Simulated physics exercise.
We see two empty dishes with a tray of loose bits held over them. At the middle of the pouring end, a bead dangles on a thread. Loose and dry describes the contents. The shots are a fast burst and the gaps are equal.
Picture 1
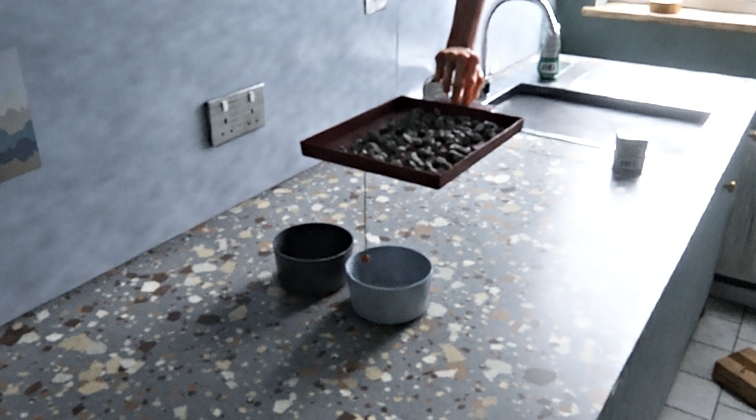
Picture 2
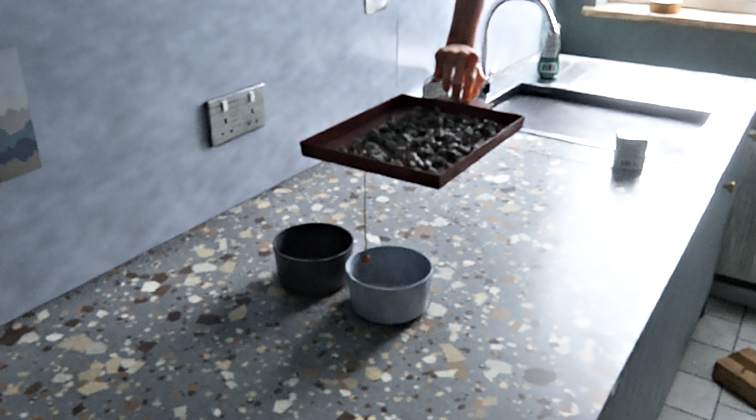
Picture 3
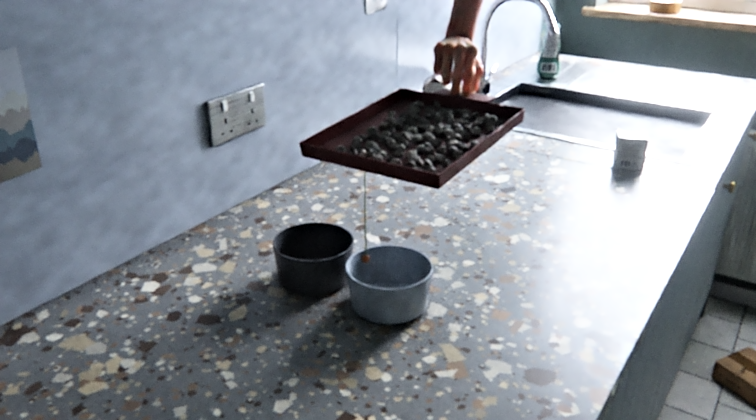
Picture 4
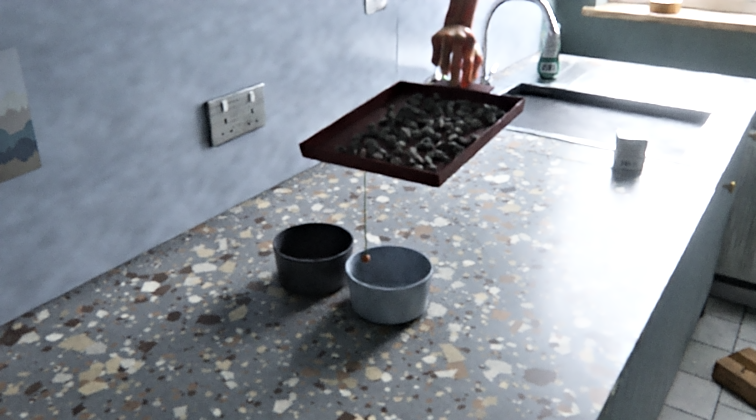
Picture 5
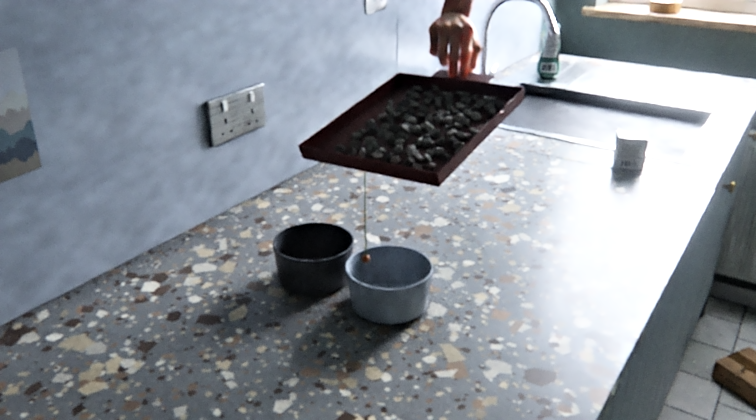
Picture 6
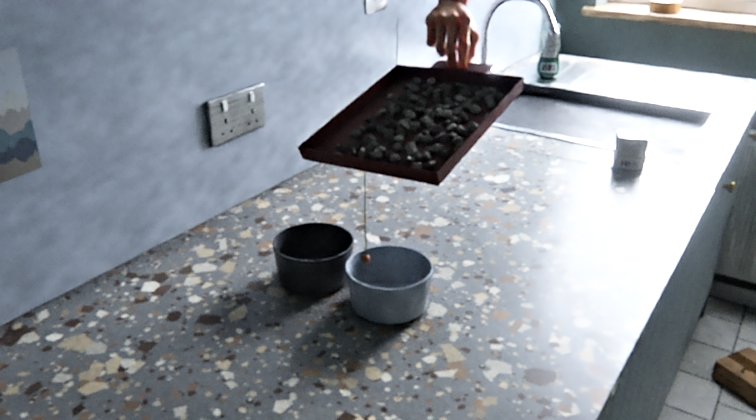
On a speckled kitchen counter, a hand held a dark red tray of loose dark bits above two empty bowls, then steadily raised the far end, leaving the near edge almost in place.
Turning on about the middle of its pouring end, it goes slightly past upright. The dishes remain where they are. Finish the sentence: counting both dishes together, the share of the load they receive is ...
The share is smaller than half.
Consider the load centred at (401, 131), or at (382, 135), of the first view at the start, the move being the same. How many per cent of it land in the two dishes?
Respectively 10 and 10 per cent.
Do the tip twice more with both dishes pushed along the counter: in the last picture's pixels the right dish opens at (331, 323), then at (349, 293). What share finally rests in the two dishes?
Around 20 and then 80 per cent.
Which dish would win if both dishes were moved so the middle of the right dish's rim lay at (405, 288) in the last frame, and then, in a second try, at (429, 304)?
Taking the places in turn, it's the left side and then the left side.
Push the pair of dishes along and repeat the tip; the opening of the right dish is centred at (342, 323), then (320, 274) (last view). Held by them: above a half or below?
Try 1: A minority of it. Try 2: A majority of it.
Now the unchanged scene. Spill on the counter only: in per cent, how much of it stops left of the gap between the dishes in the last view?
It works out at some 80 percent.
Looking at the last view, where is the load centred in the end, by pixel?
The centre comes to rest close to (310, 319).
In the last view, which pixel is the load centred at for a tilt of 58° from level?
About (359, 137).
Soon, tray tipped steeply; nearly all on the tray; a stray few in the air.
A while on, tray tipped right over; about half on the tray; a stray few in the left dish; about a third outside both; a small part in the air.
Towards the end, tray tipped past a quarter turn; a small part in the left dish; most outside both.
Finally, tray tipped past a quarter turn; none in the right dish; a small part in the left dish; most outside both.
